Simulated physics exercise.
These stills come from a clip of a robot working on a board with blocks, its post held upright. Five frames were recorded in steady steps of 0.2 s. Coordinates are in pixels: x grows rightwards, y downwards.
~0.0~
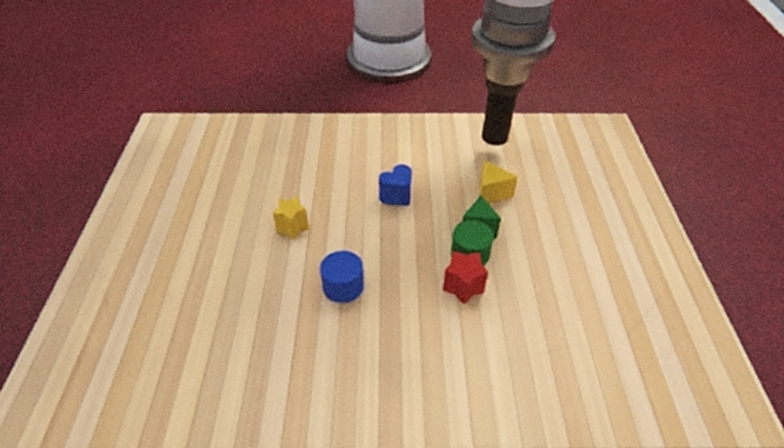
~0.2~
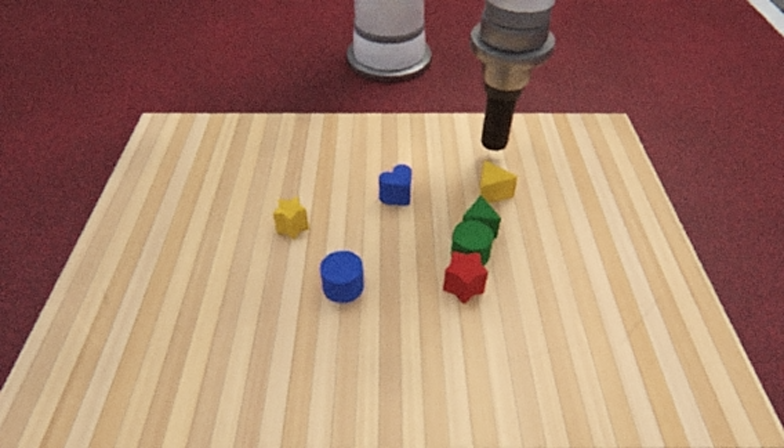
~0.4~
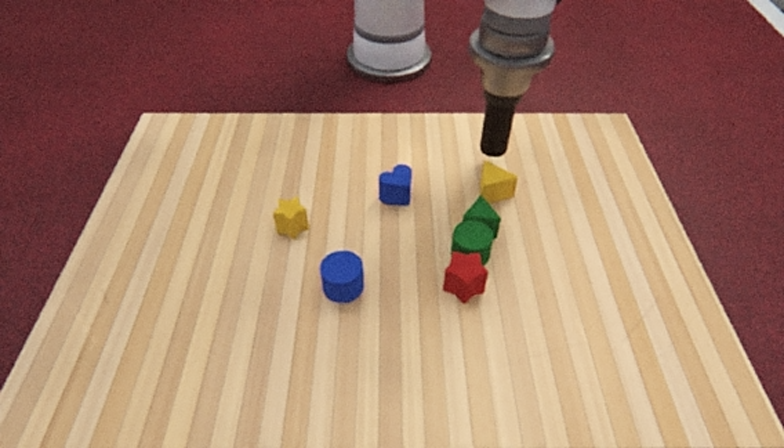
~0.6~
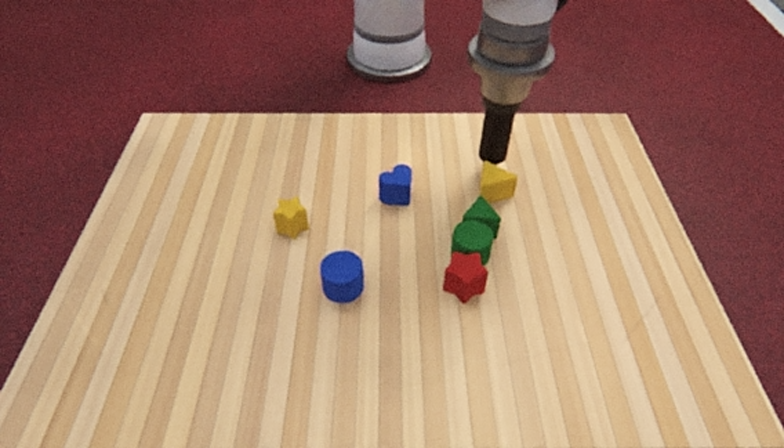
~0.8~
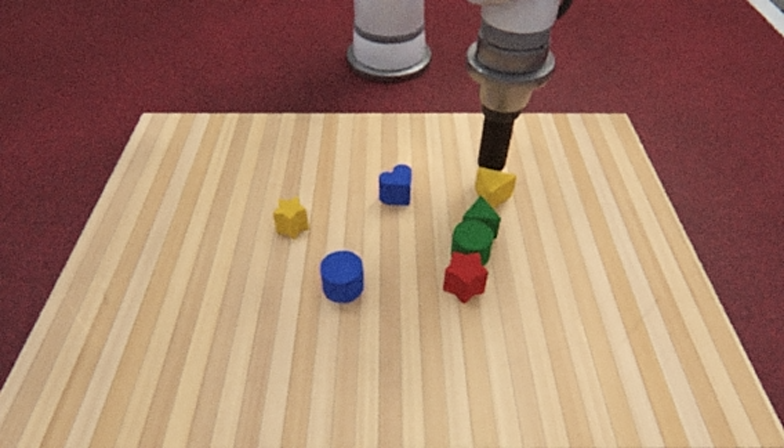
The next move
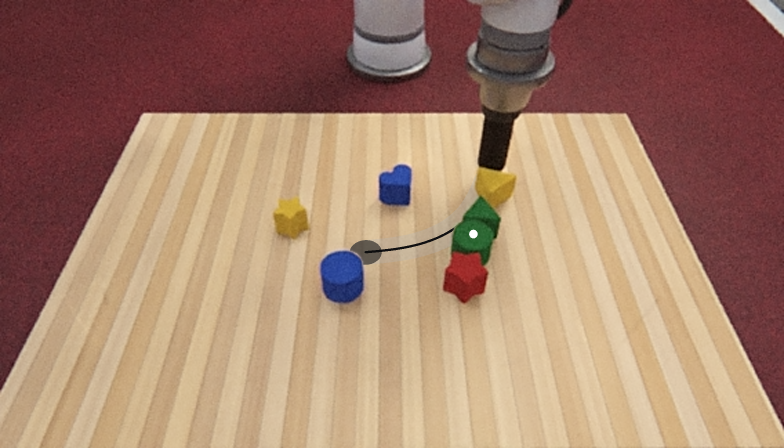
A robot arm's dark tip moves slightly down to the yellow triangular block, nudging it.
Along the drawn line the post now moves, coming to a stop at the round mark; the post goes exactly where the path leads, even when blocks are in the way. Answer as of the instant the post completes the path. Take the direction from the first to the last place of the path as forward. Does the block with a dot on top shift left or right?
It moves off to the left.
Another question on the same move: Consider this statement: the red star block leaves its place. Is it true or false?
True - the claim holds.
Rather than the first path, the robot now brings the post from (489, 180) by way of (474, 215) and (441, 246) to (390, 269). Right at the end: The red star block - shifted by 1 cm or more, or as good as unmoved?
By the last moment of the path, the red star block has shifted.
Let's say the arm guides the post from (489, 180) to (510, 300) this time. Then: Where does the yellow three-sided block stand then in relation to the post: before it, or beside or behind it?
Pushed ahead.
Path on the board, from (489, 180) by way of (470, 215) and (426, 242) to (366, 252); the dot is on the green disc.
On the path given first. One third of the way, post (471, 201); red star block (468, 271); green disc (473, 243); green three-sided block (469, 219), turned 15° anticlockwise; yellow three-sided block (499, 209), turned 45° anticlockwise.
Two thirds of the way, post (426, 228); red star block (469, 279); green disc (474, 250); green three-sided block (437, 243), turned 95° anticlockwise; yellow three-sided block (498, 210), turned 55° anticlockwise.
At the end, post (365, 238); red star block (469, 279); green disc (474, 250); green three-sided block (436, 243), turned 100° anticlockwise; yellow three-sided block (498, 210), turned 55° anticlockwise.
